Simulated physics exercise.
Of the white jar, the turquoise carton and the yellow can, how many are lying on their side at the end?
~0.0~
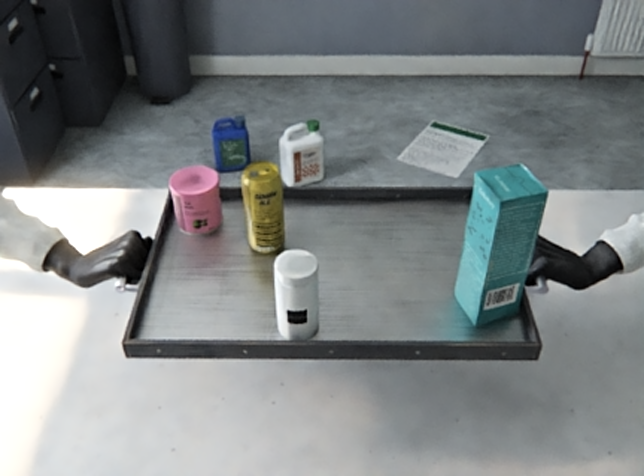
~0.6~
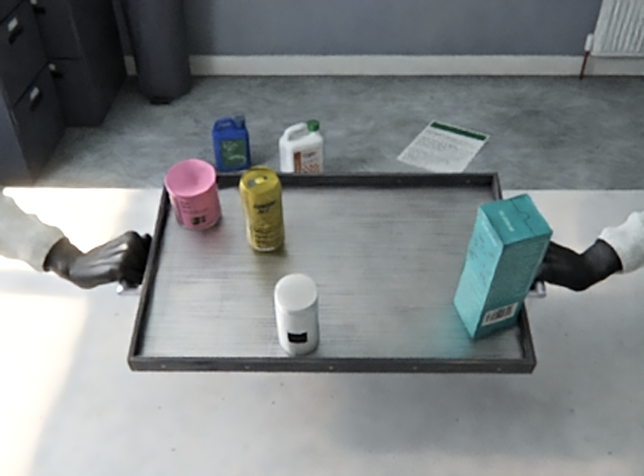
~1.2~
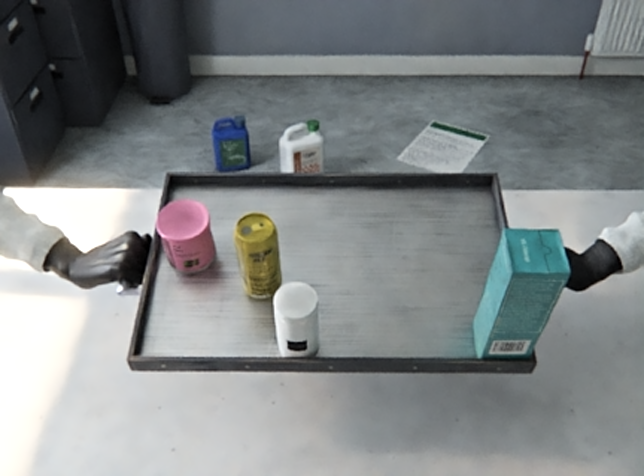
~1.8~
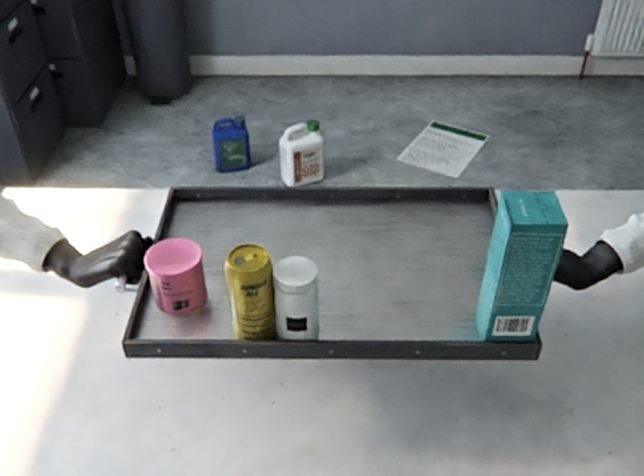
None of them are. The white jar, the turquoise carton and the yellow can are all still standing upright on the tray.
